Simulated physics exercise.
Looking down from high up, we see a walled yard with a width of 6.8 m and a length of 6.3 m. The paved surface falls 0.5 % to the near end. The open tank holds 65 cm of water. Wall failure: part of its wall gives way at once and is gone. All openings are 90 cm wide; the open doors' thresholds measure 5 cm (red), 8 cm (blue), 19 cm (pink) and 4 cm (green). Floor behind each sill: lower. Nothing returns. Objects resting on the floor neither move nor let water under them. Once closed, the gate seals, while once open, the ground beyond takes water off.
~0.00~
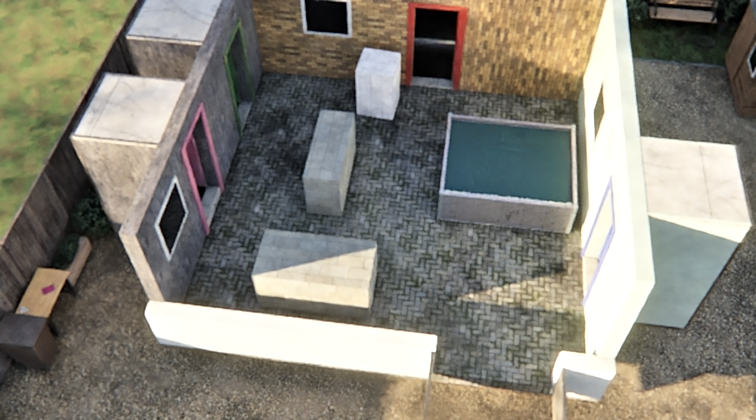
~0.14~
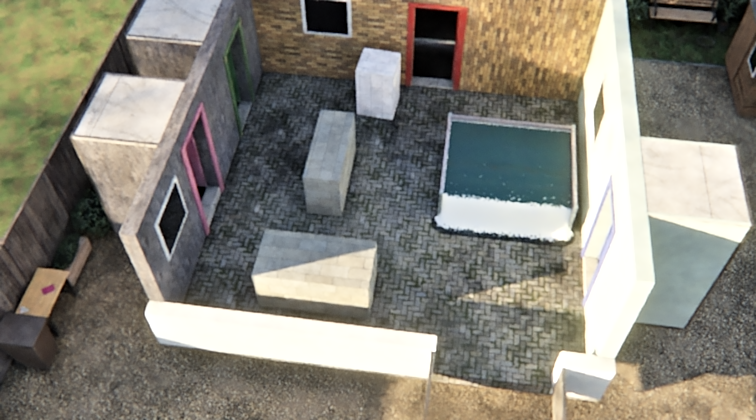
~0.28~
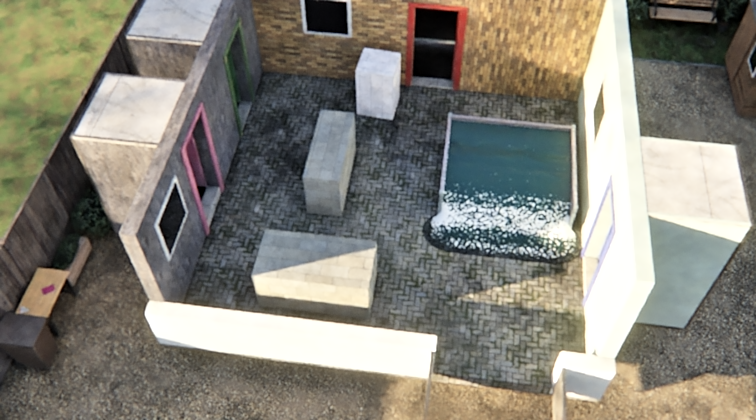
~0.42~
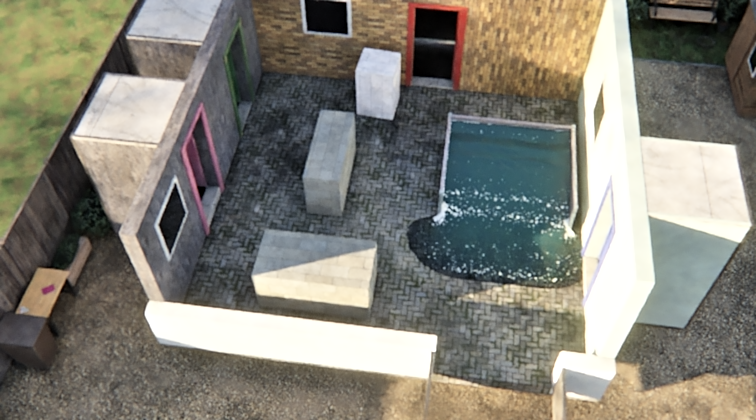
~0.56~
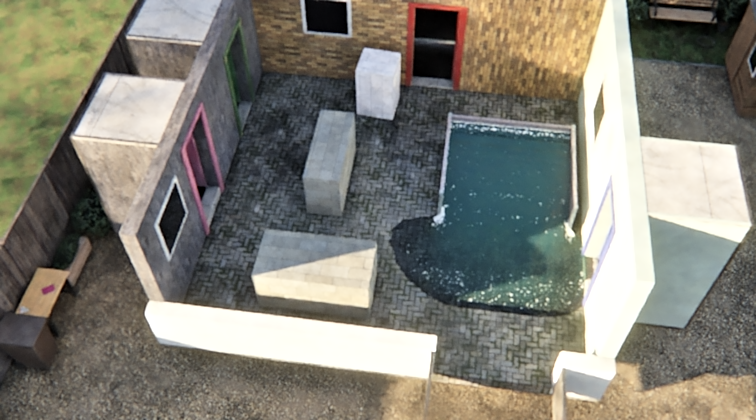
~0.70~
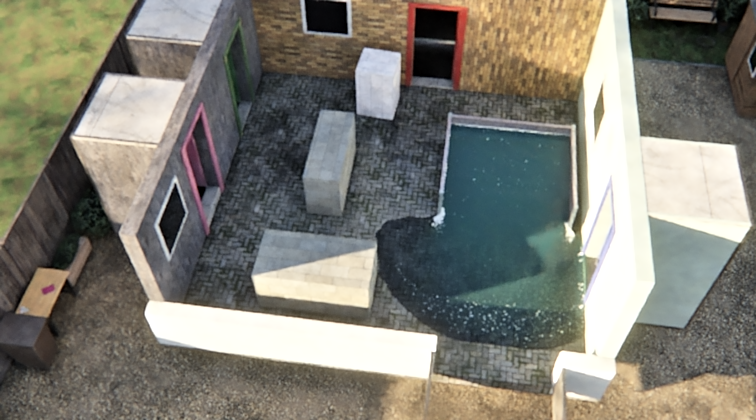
In a walled, paved yard seen from above, an open tank of dark green water stands still until its near wall gives way. White, foaming water pours onto the paving, then spreads forward and left in a widening dark sheet, reaching the corner of the nearest pale block.
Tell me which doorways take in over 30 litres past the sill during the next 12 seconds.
In order: The red door is going to fall short of the limit. The blue door is going to top the limit. The pink door is going to fall short of the limit. The green door is going to fall short of the limit.
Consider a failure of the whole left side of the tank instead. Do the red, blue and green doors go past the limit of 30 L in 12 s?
So red tops it, blue stays lower, green tops it.
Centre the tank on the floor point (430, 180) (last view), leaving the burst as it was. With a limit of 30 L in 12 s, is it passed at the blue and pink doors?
Blue: Within limit; pink: Within limit.
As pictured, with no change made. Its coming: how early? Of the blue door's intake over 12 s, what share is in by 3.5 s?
About 85%.
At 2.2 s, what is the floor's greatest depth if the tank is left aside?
About 41 cm.
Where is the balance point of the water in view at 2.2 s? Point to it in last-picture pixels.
The water's centre is around (490, 257).
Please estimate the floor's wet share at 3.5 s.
I'd say around 40 % is wet.
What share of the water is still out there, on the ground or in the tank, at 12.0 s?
Close to 40 in a hundred remains.
After 1.4 s water covers 30 % of the floor and is deepest (42 cm) near (579, 376); red door not reached, blue door 15 cm at the sill, 10 L in, pink door not reached, green door not reached.
After 2.2 s water covers 35 % of the floor and is deepest (41 cm) near (579, 376); red door not reached, blue door 13 cm at the sill, 35 L in, pink door not reached, green door not reached.
After 3.5 s water covers 40 % of the floor and is deepest (26 cm) near (176, 325); red door not reached, blue door 9 cm at the sill, 50 L in, pink door not reached, green door not reached.
After 7.0 s water covers 65 % of the floor and is deepest (12 cm) near (176, 325); red door not reached, blue door 6 cm at the sill, 60 L in, pink door 3 cm at the sill, 0 L in, green door 2 cm at the sill, 0 L in.
After 12.0 s water covers 85 % of the floor and is deepest (6 cm) near (251, 107); red door 2 cm at the sill, 0 L in, blue door 3 cm at the sill, 60 L in, pink door 2 cm at the sill, 0 L in, green door 4 cm at the sill, 0 L in.
